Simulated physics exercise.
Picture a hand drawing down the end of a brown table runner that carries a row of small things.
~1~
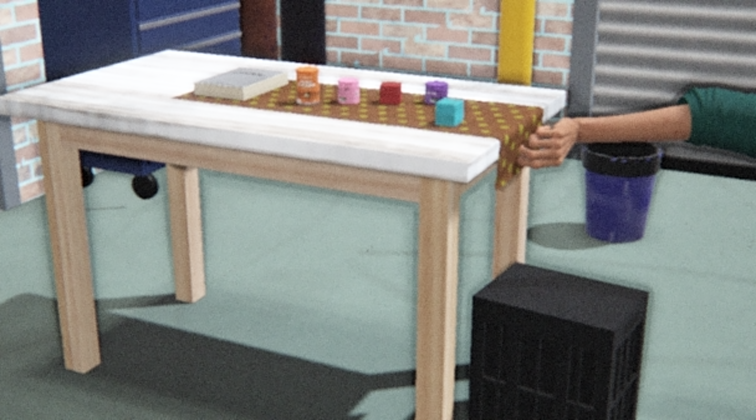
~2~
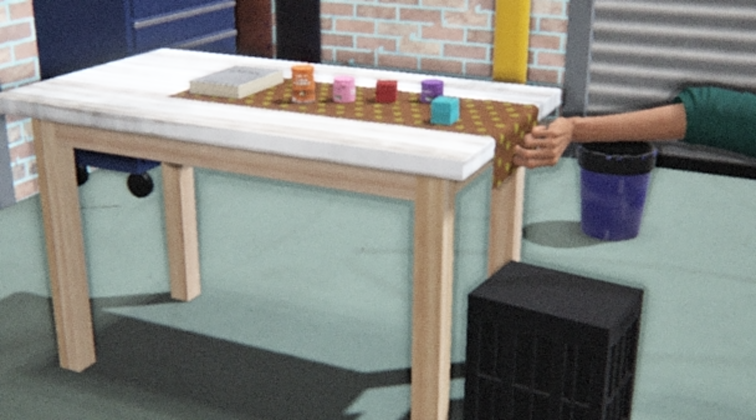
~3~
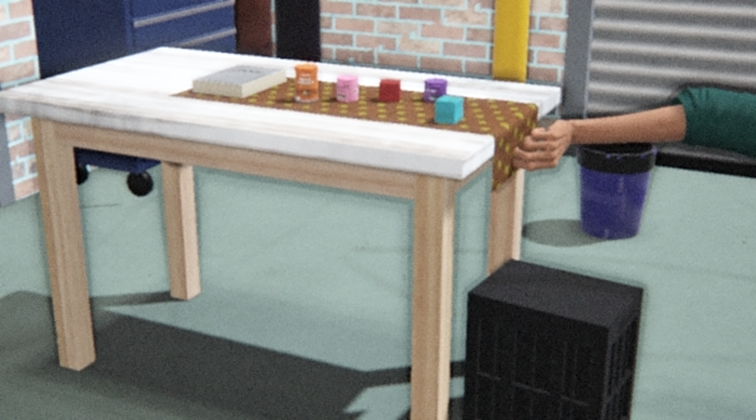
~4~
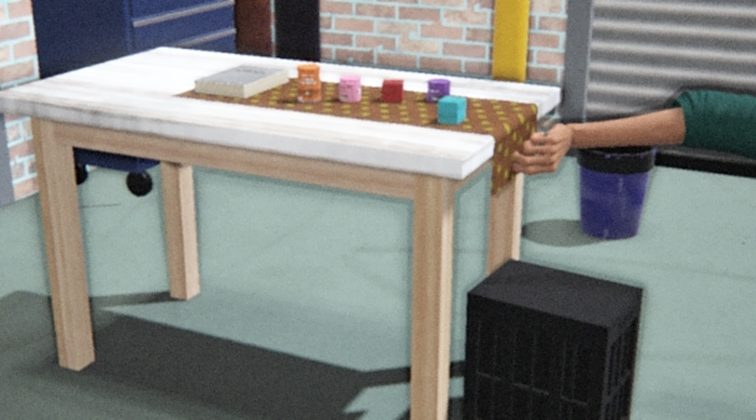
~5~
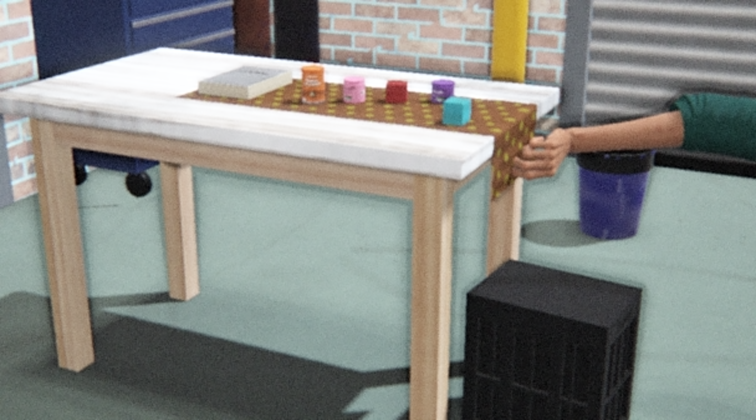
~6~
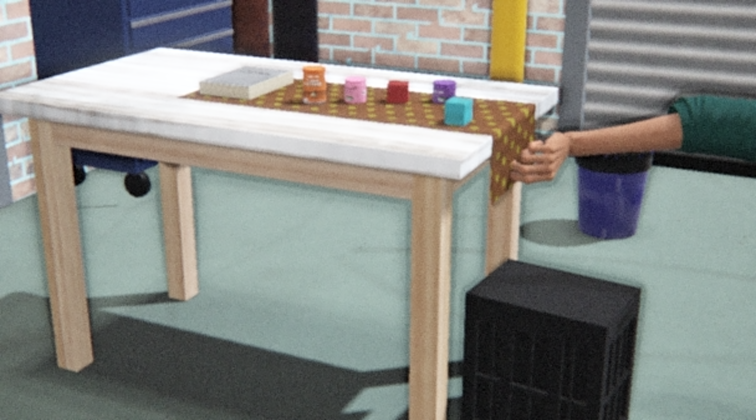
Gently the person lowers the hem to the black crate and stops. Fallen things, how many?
Most likely just two will go over the edge.
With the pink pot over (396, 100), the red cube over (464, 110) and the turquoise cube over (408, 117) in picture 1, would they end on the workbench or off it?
Of these three, the pink pot rides it out, the red cube takes a tumble, the turquoise cube takes a tumble.
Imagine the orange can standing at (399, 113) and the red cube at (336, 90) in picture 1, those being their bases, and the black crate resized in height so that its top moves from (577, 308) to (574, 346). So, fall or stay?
Observed: Orange can departs; red cube remains seated.
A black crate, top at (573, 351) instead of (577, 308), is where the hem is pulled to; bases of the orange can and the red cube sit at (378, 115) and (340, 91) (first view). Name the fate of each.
The orange can does not stay aboard, and the red cube stays aboard.
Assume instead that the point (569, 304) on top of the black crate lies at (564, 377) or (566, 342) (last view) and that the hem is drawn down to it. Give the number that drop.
First height: 4; second height: 3.
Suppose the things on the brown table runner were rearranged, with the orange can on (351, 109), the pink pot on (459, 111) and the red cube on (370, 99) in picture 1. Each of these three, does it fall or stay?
So the orange can stays aboard, the pink pot leaves the top, and the red cube stays aboard.
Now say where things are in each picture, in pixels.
Hem (496, 191); turquoise cube (450, 101); purple pot (437, 83); red cube (391, 83); pink pot (349, 80); orange can (307, 69); top of the crate (576, 308), in the first picture.
Hem (492, 190); turquoise cube (446, 99), in the second picture.
Hem (491, 193); purple pot (436, 80), in the third picture.
Hem (491, 197); red cube (393, 81); top of the crate (571, 305), in the fourth picture.
Hem (491, 202); pink pot (354, 78), in the fifth picture.
Hem (492, 206); turquoise cube (459, 100); purple pot (445, 81); red cube (398, 82); pink pot (356, 78); orange can (314, 67), in the sixth picture.
Soon after, hem near (512, 221); all still up.
Then, hem near (511, 266); turquoise cube gone.
Further on, hem on the crate; turquoise cube and purple pot gone.
At rest, hem on the crate; turquoise cube and purple pot gone. The answer is two.
